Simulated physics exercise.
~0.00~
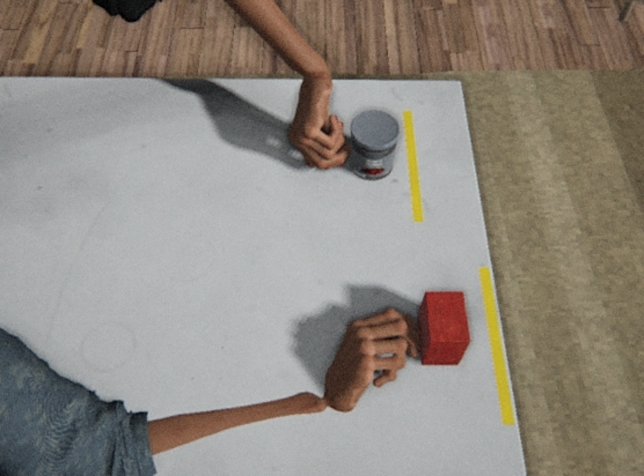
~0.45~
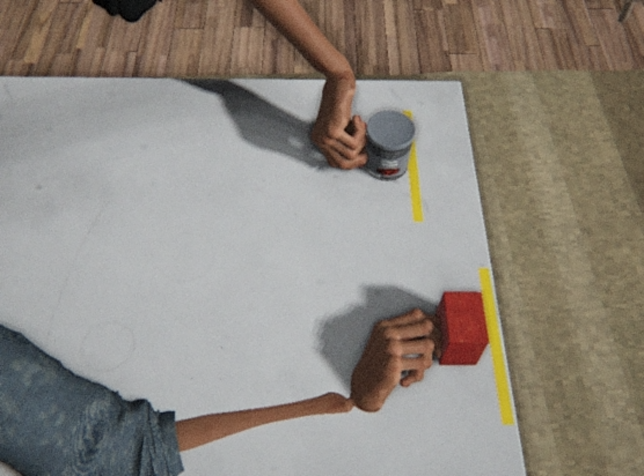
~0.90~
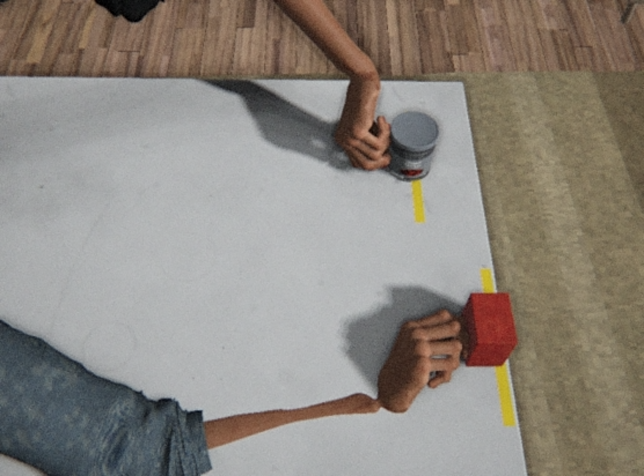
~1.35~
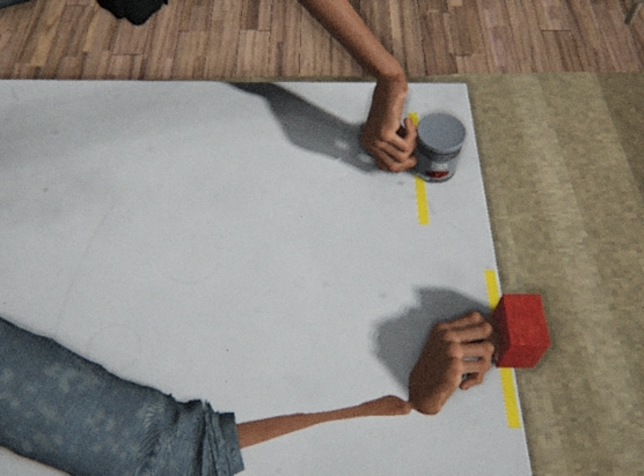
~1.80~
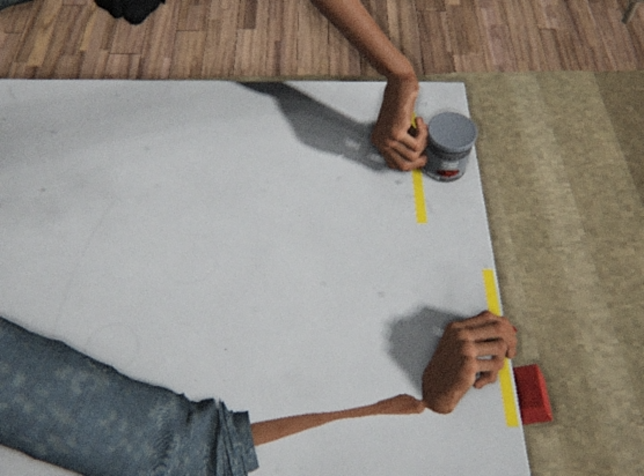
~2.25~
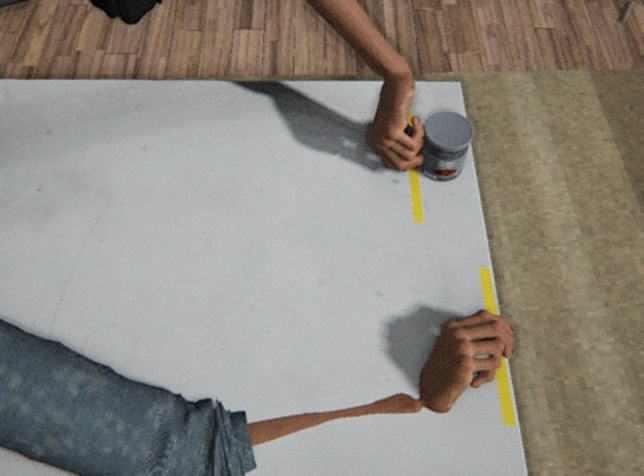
The clip opens on a pale table seen from above, with one hand behind a grey pot and another behind a red block, each facing a yellow tape mark near the right edge. Both hands push steadily to the right, and the pot and block slide along together. The block covers the near tape and then juts out past the edge, while the pot crosses the far tape. The block then tips over the side and drops out of view beyond the near hand. The hands stop, and the grey pot remains on the table close to the edge.
